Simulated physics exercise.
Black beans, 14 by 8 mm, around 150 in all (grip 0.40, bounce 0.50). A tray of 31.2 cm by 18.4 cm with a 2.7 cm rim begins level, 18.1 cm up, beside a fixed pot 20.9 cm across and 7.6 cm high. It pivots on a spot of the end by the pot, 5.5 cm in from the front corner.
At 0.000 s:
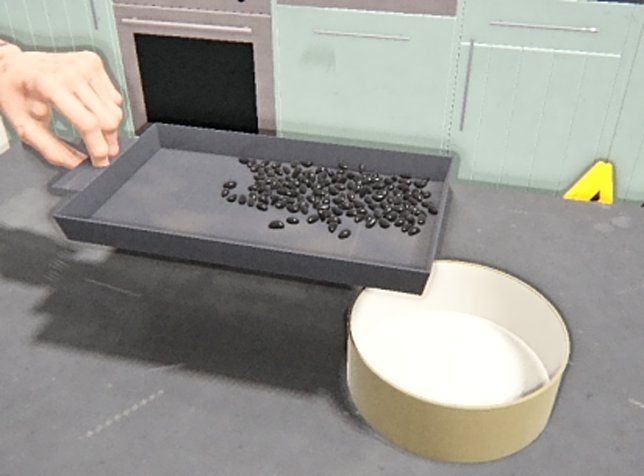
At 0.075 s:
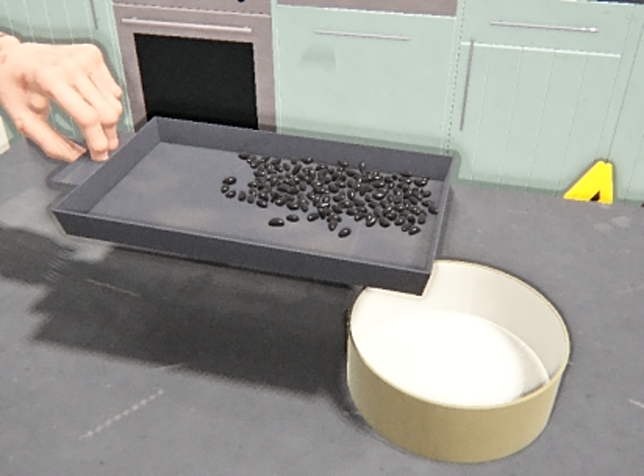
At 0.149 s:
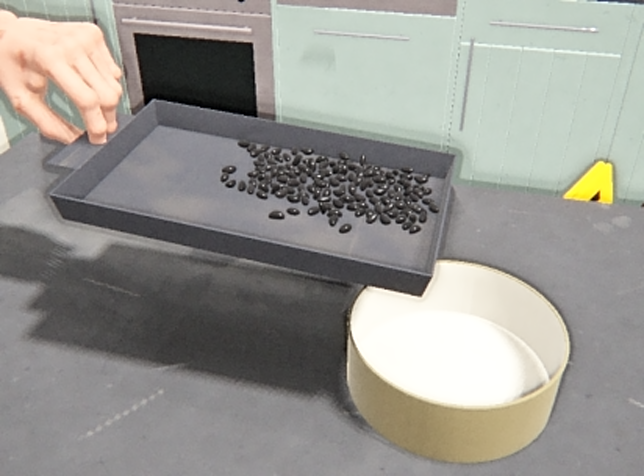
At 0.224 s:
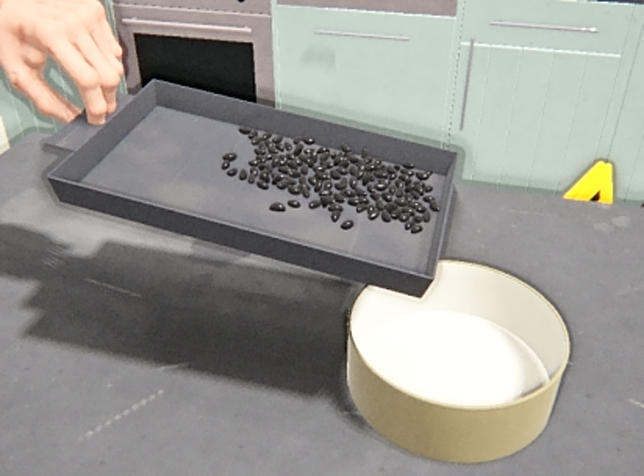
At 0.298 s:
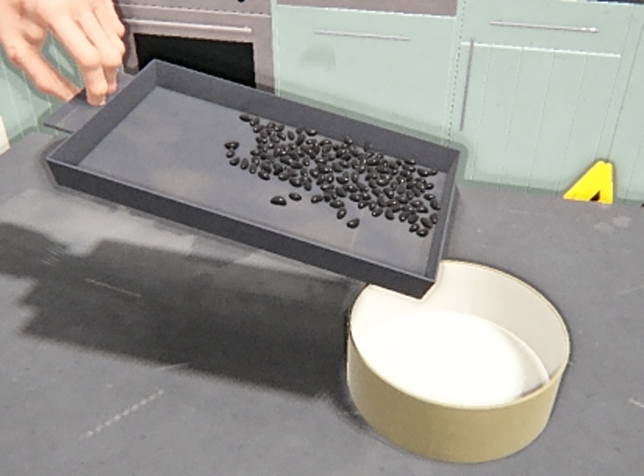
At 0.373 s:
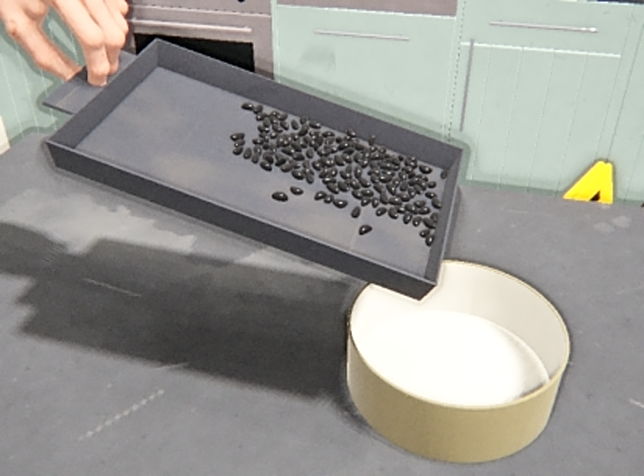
A hand raises the left end of a dark tray of black beans beside a pot.
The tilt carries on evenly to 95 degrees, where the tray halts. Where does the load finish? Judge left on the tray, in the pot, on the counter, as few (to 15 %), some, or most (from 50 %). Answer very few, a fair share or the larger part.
Tray very few, pot the larger part, counter a fair share.
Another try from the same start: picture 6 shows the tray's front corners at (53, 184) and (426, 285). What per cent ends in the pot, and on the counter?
Pot 25, counter 70.
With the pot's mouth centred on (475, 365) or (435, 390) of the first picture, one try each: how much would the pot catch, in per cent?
Some 95 and 90 per cent.
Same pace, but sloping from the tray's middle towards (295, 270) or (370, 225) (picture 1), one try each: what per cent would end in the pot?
About 30 and 100 per cent.
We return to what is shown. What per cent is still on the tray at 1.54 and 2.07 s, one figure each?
In turn: 95, 5.
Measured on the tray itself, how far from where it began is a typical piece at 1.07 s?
Some 9 cm.
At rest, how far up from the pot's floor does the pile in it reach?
About 1.5 cm.
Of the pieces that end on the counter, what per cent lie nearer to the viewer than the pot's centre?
Roughly 100 per cent.
After 1.07 s, tilt 53 degrees; the tray holds 100 %, the pot 0 %.
After 1.54 s, tilt 78 degrees; the tray holds 95 %, the pot 0 %.
After 2.07 s, tilt 95 degrees; the tray holds 5 %, the pot 65 %.
At rest (3.5 s), tray 0 %, pot 70 %, counter 30 %.
